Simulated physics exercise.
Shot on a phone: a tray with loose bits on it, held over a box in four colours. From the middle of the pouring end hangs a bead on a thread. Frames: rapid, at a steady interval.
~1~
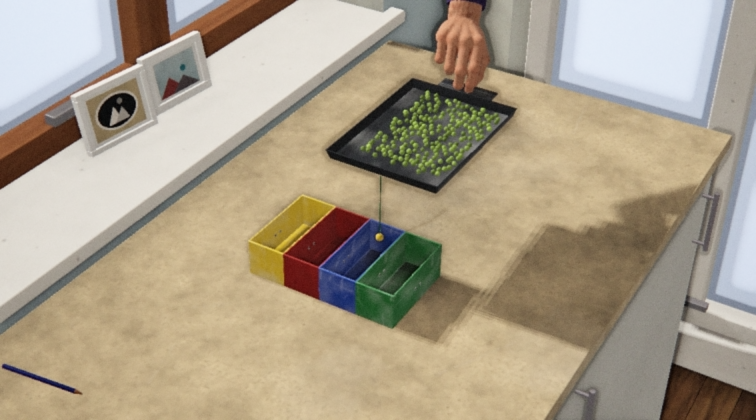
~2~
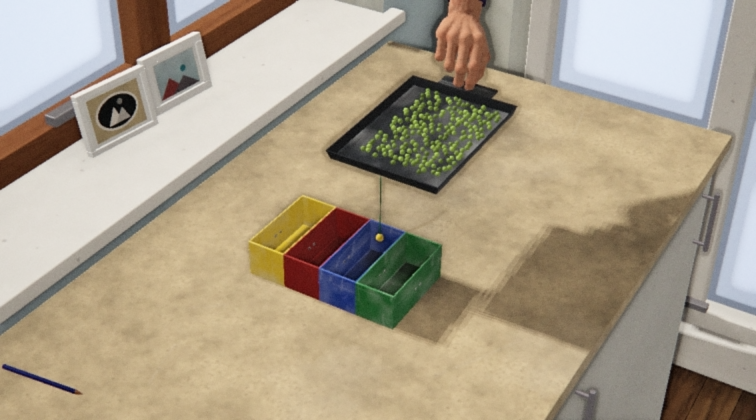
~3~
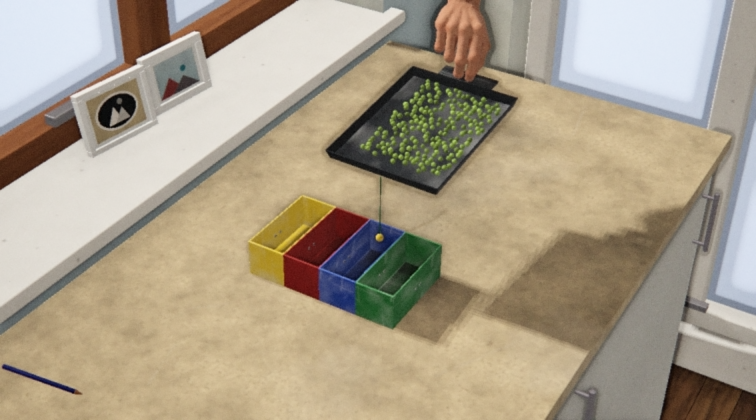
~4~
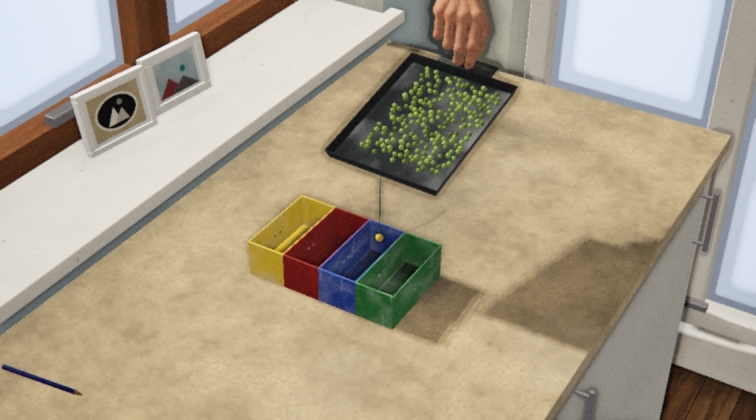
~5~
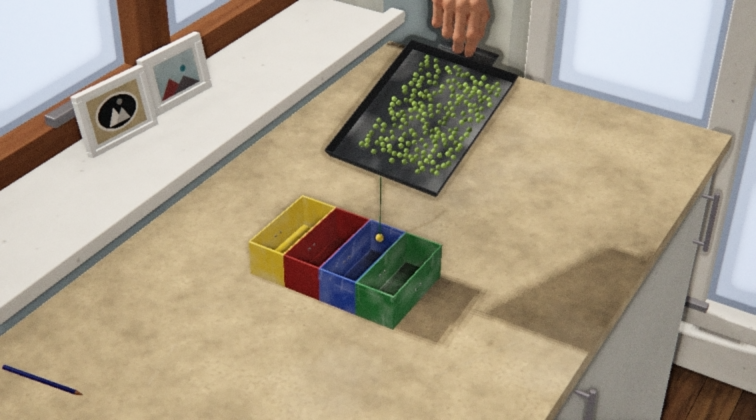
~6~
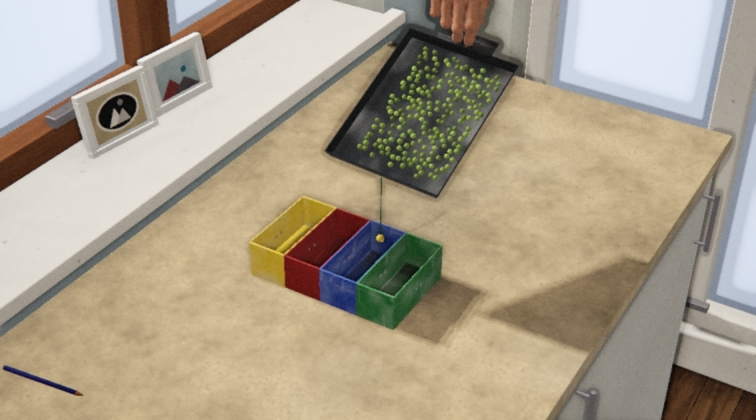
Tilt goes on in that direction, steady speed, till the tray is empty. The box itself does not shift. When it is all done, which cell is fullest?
Fullest: The green cell.
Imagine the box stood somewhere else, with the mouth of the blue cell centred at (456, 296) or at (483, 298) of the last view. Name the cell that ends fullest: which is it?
First: That red cell. Second: The yellow one.
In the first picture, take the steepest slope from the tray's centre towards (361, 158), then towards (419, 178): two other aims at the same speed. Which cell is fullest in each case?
That red cell, then the cell in green.
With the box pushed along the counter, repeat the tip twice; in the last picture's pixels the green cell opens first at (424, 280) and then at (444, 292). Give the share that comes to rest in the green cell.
About 50 per cent first, then about 10 per cent.
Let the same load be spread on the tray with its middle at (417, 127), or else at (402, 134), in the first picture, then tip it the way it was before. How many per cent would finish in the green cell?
Roughly 40 and 40 percent, in that order.
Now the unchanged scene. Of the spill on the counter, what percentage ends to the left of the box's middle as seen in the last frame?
I'd put it at close to 0 per cent.
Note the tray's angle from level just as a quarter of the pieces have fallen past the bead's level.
About 70°.
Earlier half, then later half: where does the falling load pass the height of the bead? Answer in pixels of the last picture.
(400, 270) first, (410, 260) later.
Shortly afterwards, tray tipped steeply; near two thirds on the tray; only a few in the green cell; near a third falling or outside the box.
Next, tray tipped past a quarter turn; only a few on the tray; near half in the green cell; a little in the blue cell; only a few in the red cell; near half falling or outside the box.
Some moments later, tray tipped past a quarter turn; near half in the green cell; a little in the blue cell; only a few in the red cell; near a third falling or outside the box.
In the end, tray tipped past a quarter turn; near half in the green cell; a little in the blue cell; only a few in the red cell; none at all in the yellow cell; near a third outside the box.
